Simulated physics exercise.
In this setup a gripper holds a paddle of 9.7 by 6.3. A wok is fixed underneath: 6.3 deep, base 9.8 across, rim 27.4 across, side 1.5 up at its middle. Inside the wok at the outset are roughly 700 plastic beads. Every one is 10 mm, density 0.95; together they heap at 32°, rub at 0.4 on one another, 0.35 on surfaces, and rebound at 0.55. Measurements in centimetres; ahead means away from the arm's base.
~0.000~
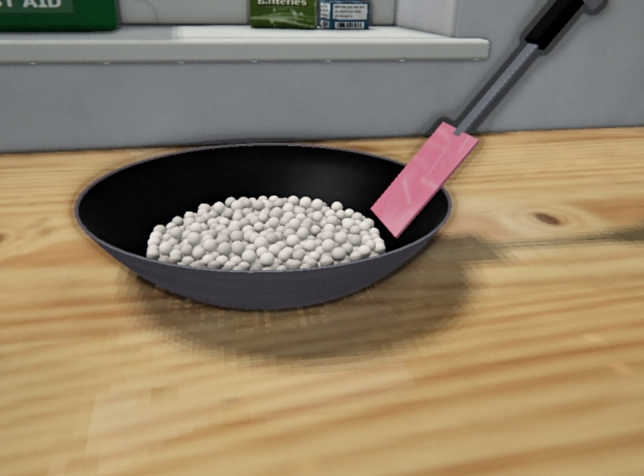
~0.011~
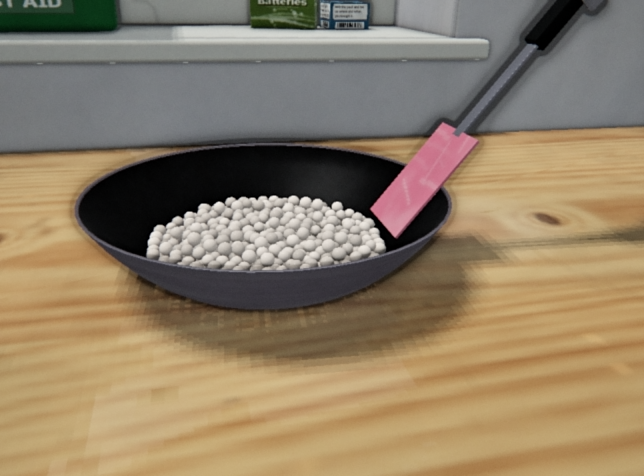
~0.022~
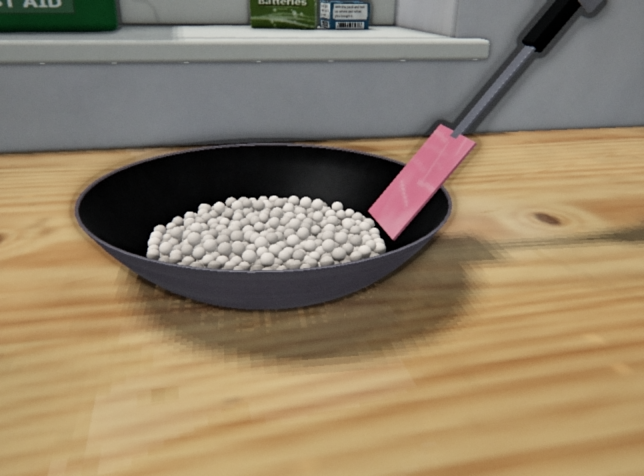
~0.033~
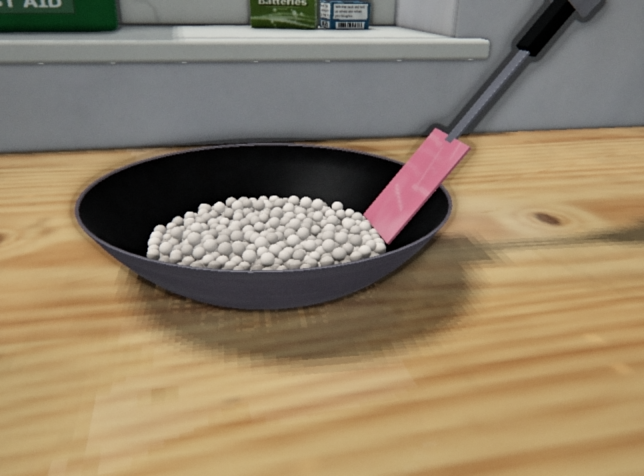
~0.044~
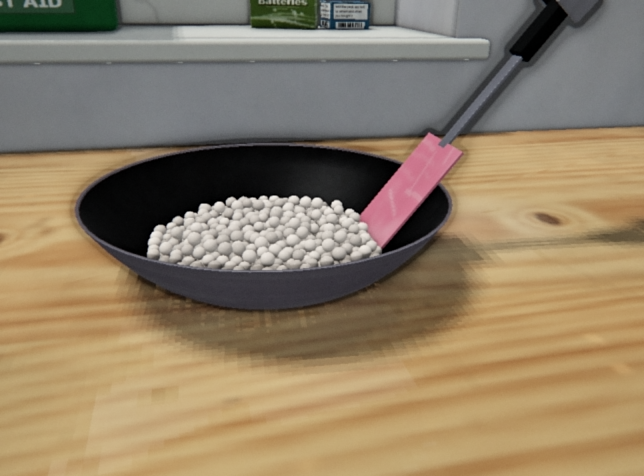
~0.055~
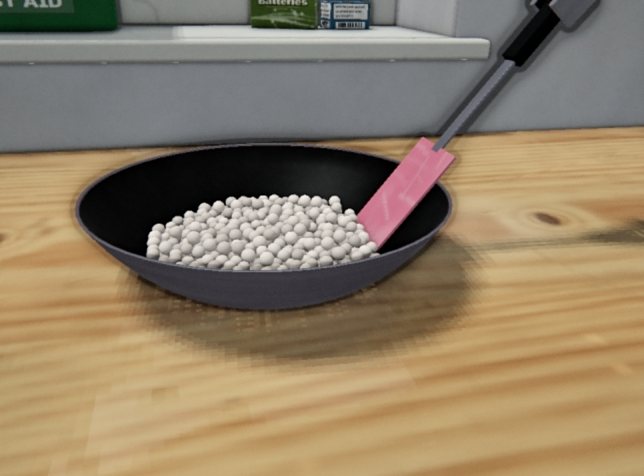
Pink paddle held by a gripper easing slightly down and left against white beads in a black wok, the beads barely shifting.
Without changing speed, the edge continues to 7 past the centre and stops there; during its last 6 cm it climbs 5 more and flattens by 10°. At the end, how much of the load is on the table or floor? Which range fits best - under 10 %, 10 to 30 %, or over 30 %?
The range that fits: Under 10 %.
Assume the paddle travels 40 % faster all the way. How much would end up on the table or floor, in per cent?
In that case, close to 5 per cent.
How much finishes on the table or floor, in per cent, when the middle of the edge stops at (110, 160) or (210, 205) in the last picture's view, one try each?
Estimates, in order: 15 % and 0 %.
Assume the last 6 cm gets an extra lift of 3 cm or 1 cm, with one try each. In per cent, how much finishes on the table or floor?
Roughly 0 % and then 0 %.
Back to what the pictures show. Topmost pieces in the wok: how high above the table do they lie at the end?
Close to 6.5 centimetres high.
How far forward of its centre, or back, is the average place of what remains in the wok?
3.5 cm ahead.
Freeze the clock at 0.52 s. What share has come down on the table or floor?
Share at that moment: About 0 %.
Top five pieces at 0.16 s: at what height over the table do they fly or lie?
About 4 cm.
By 0.16 s, sloping 51°, highest piece 4 above the table; 699 in the wok.
By 0.27 s, sloping 47°, highest piece 5 above the table; 699 in the wok.
By 0.52 s, sloping 41°, highest piece 7 above the table; 697 in the wok, 2 on the blade or in flight.
By 1.57 s, sloping 41°, highest piece 6 above the table; 695 in the wok, 4 on the table or floor.
Final count, 695 in the wok, 4 on the table or floor. That is 1 % on the table or floor.
